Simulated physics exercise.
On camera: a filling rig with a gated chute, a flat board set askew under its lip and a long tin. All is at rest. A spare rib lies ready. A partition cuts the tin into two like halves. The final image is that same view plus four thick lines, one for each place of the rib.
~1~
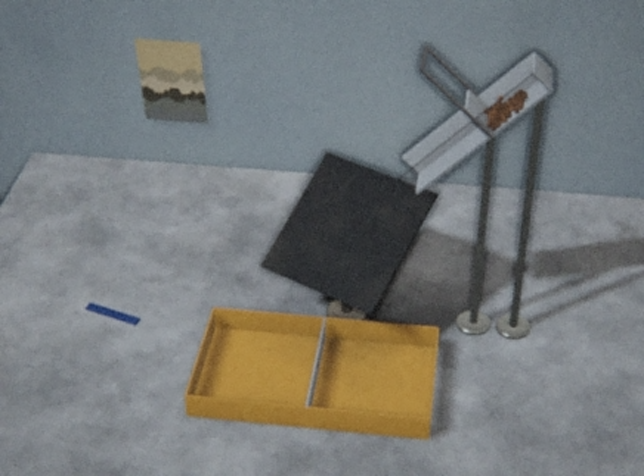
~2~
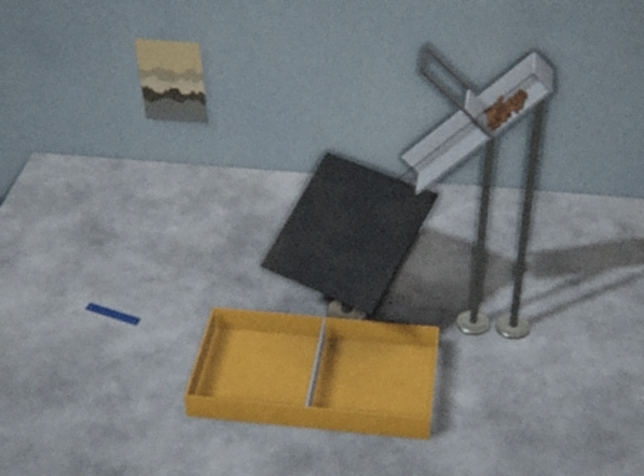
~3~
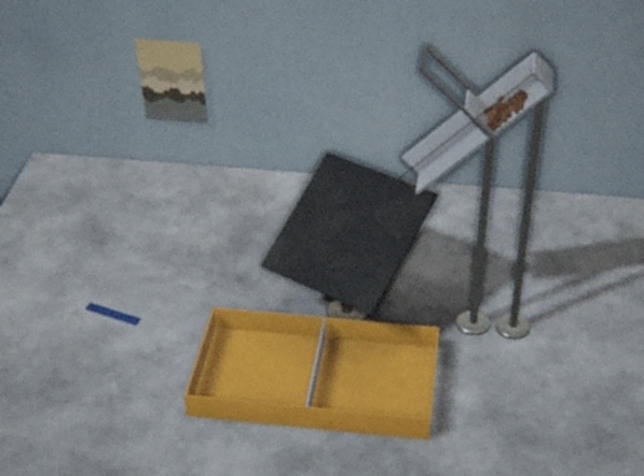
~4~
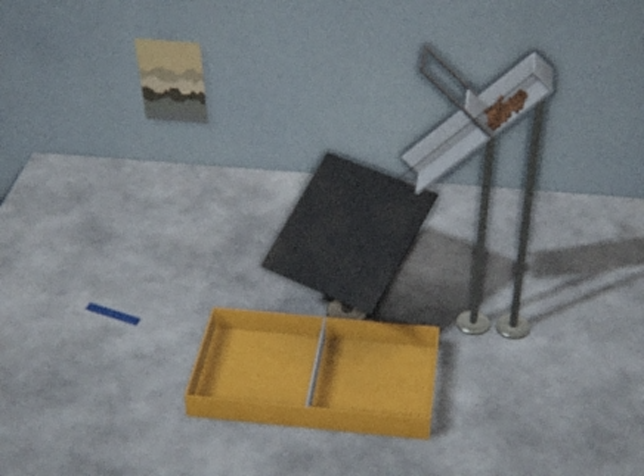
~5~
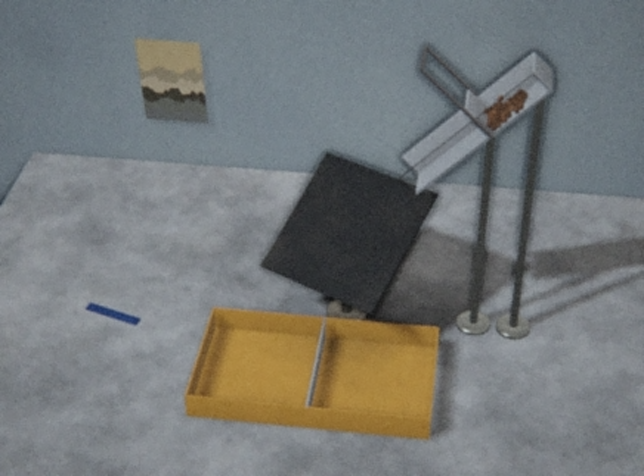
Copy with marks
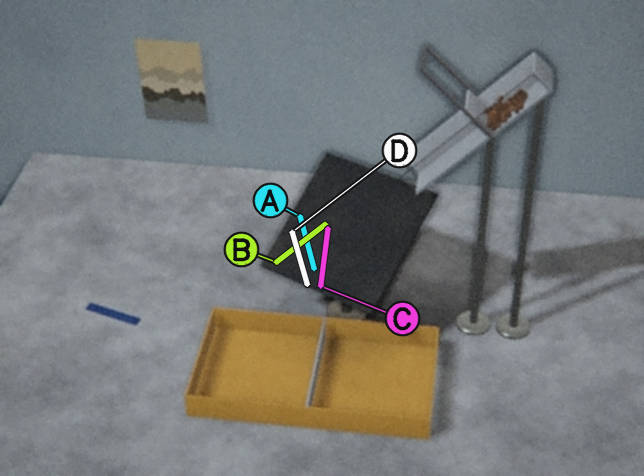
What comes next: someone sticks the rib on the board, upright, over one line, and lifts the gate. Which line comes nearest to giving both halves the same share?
Take C.
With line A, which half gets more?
More lands on the left.
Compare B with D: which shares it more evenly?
D it is.
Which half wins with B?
Left.
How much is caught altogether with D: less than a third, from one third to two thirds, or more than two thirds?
Line D gives more than two thirds.
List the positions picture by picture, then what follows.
The first picture shows load behind the gate near (504, 113), cereal balls; lip of the chute near (418, 184), sloping fairly steeply.
The second picture shows middle of the board near (348, 230), tilted fairly steeply; middle of its low edge near (314, 289); of its high edge near (381, 172).
The third picture shows front corners of the tin near (186, 396) and (430, 419); front end of its middle wall near (306, 407); gate still shut near (471, 103).
The fourth picture shows middle of the load near (504, 113); lip near (418, 184).
The fifth picture shows middle of the load near (504, 113); lip near (418, 184).
On the marked copy, line A from (300, 216) to (314, 268); line B from (325, 224) to (276, 262); line C from (328, 228) to (320, 286); line D from (292, 232) to (307, 284).
Choosing A, of what is caught, all but a few in the left half, a small share in the right.
Choosing B, of what is caught, all but a few in the left half, a small share in the right.
Choosing C, of what is caught, close to two thirds in the left half, close to a third in the right.
Choosing D, of what is caught, the bulk in the left half, close to a quarter in the right.
